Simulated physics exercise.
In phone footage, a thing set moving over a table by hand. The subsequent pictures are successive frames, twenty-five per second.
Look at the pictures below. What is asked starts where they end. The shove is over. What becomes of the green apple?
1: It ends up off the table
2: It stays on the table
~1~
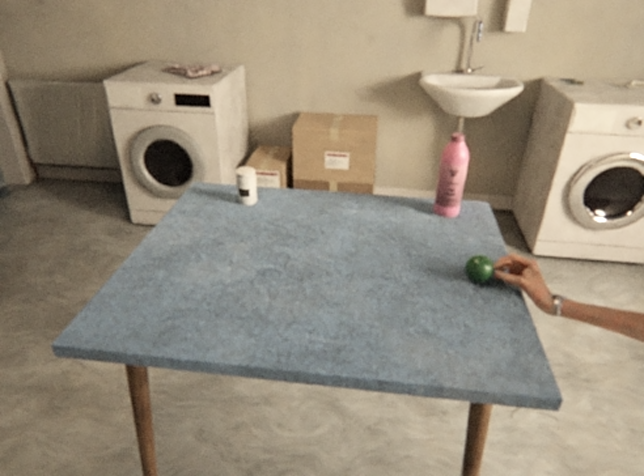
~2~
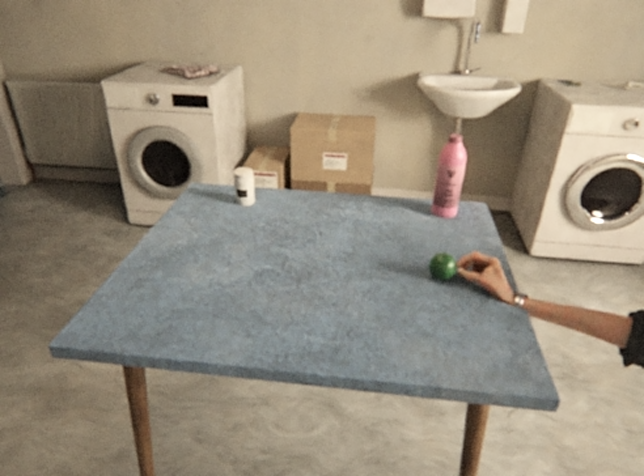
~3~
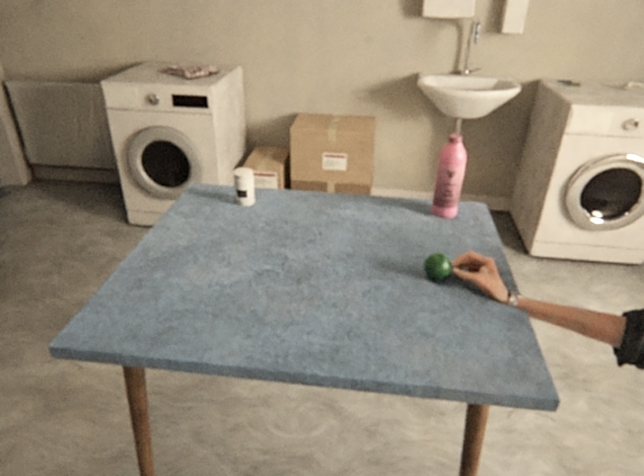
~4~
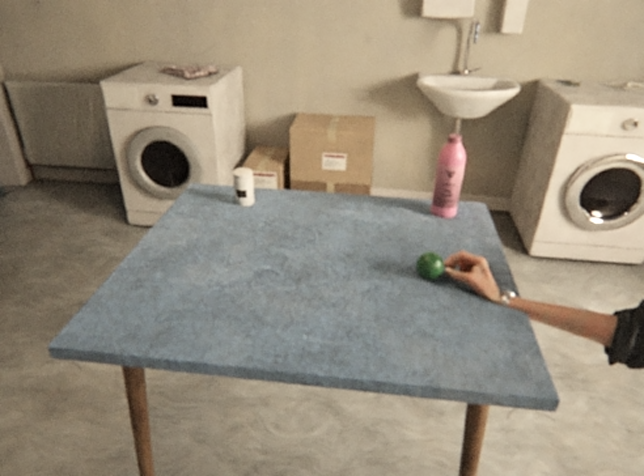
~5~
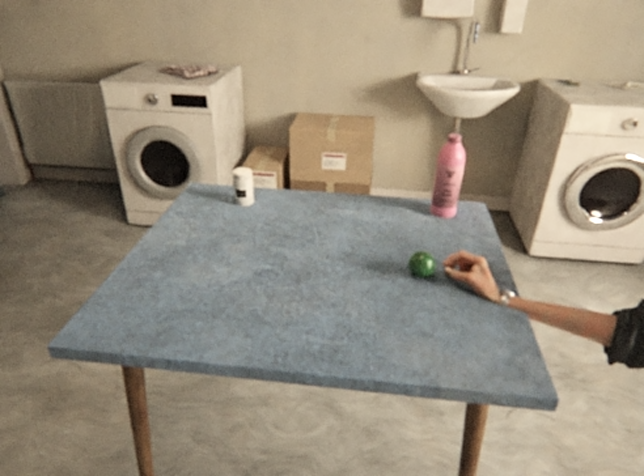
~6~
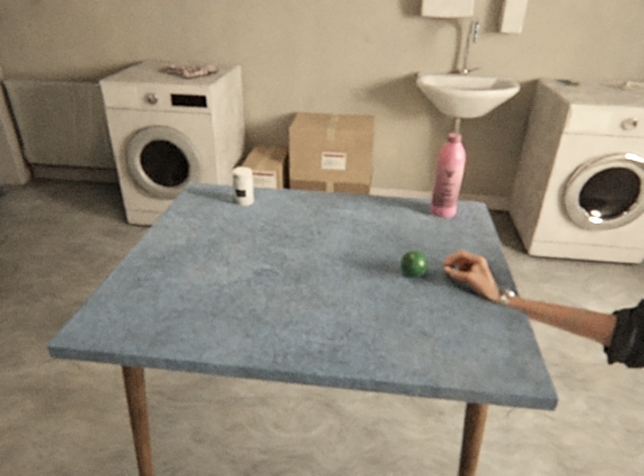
The answer is 2.
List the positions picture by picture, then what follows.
The first picture shows under the hand; green apple (479, 268).
The second picture shows under the hand; green apple (443, 266).
The third picture shows under the hand; green apple (438, 266).
The fourth picture shows green apple (430, 265).
The fifth picture shows green apple (422, 265) rolled a little.
The sixth picture shows green apple (414, 264) rolled a little.
Then, 0.20 s after the last picture, green apple rolled well along near (381, 261).
Then, 0.40 s after the last picture, green apple rolled well along near (354, 259).
Then, 0.70 s after the last picture, green apple rolled well along near (327, 256).
At rest, moved from the start, green apple. Seen from the same camera at the end, green apple near (315, 256).
